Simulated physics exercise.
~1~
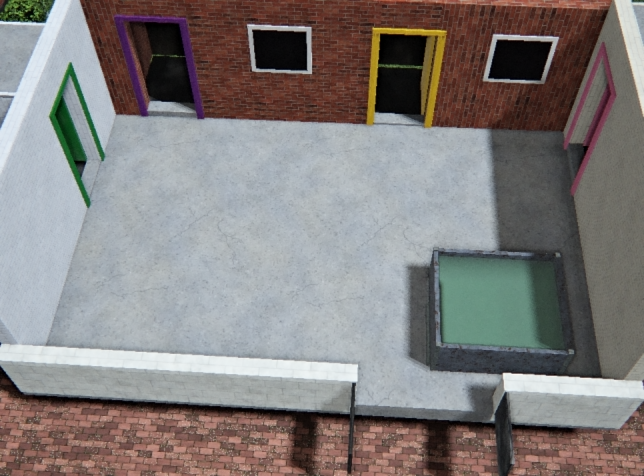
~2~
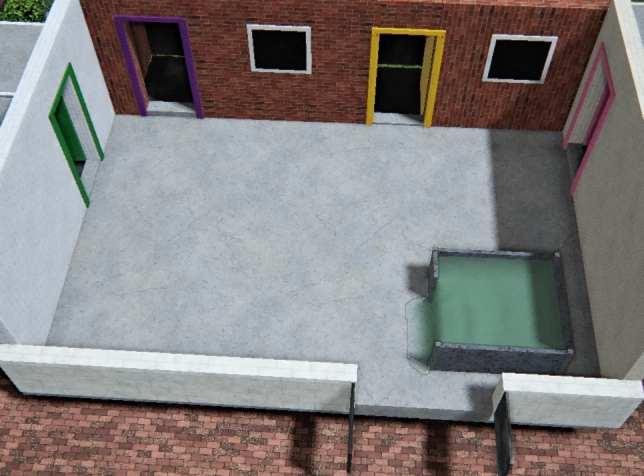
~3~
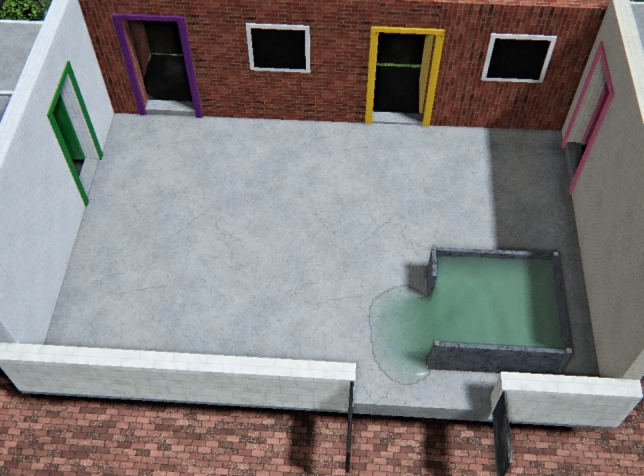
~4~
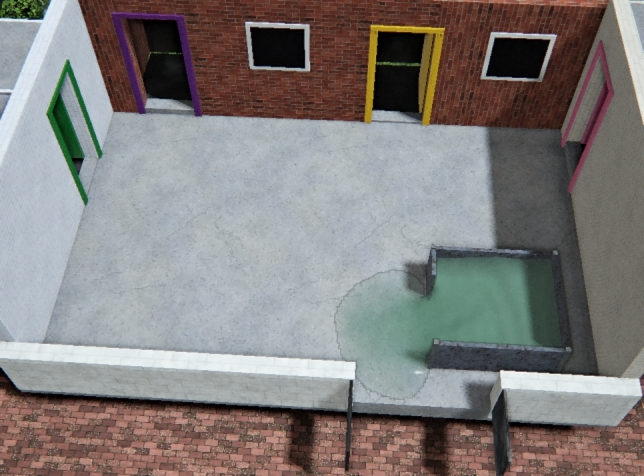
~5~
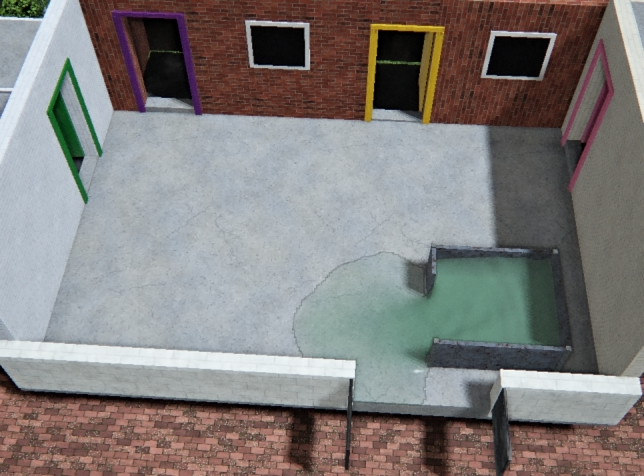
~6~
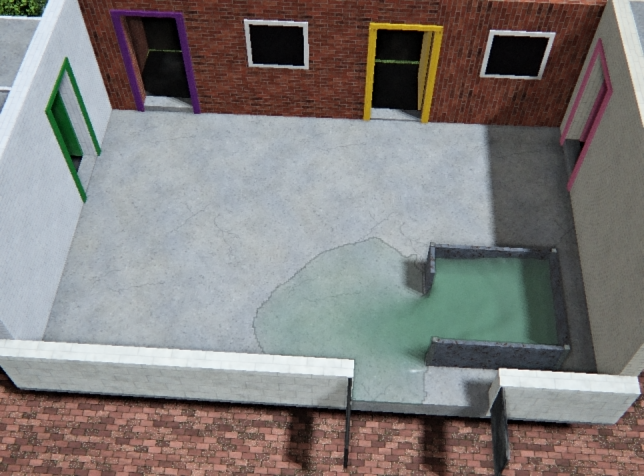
Green-tinted water pouring from the open left side of a dark tank and spreading leftward across a walled yard's pale floor.
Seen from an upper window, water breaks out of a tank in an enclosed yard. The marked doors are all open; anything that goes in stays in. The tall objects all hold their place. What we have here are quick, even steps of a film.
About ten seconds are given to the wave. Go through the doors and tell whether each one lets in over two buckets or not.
In order: The pink door sees no more than two buckets come in; the yellow door sees no more than two buckets come in; the green door sees more than two buckets come in; the purple door sees no more than two buckets come in.
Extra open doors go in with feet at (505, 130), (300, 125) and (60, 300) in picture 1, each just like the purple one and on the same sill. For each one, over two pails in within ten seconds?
First stays short of it, second stays short of it, third crosses the line.
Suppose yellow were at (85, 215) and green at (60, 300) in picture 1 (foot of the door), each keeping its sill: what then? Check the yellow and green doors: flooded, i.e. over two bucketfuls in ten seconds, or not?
Note - yellow door overshoots, green door overshoots.
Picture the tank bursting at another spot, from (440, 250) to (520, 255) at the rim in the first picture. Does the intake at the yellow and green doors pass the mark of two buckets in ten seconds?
The yellow door ends up above, while the green door ends up above.
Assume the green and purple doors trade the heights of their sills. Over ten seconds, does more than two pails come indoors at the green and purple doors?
Result - green ends up below, purple ends up above.
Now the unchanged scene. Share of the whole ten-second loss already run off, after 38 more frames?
Approximately 80 in a hundred, I think.
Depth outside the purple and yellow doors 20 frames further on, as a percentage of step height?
In order: Roughly 0 % and 0 %.
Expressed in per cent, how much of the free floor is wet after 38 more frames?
Some 50 in a hundred.
A moment on, water covers 25 % of the floor; the pink door not reached, the yellow door not reached, the green door not reached, the purple door not reached.
Next, water covers 40 % of the floor; the pink door not reached, the yellow door not reached, the green door not reached, the purple door not reached.
Then, water covers 50 % of the floor; the pink door not reached, the yellow door not reached, the green door under two buckets in, the purple door not reached.
Later, water covers 50 % of the floor; the pink door not reached, the yellow door not reached, the green door under two buckets in, the purple door under two buckets in.
In the end, water covers 75 % of the floor; the pink door not reached, the yellow door wet at the sill, nothing in, the green door over two buckets in, the purple door under two buckets in.
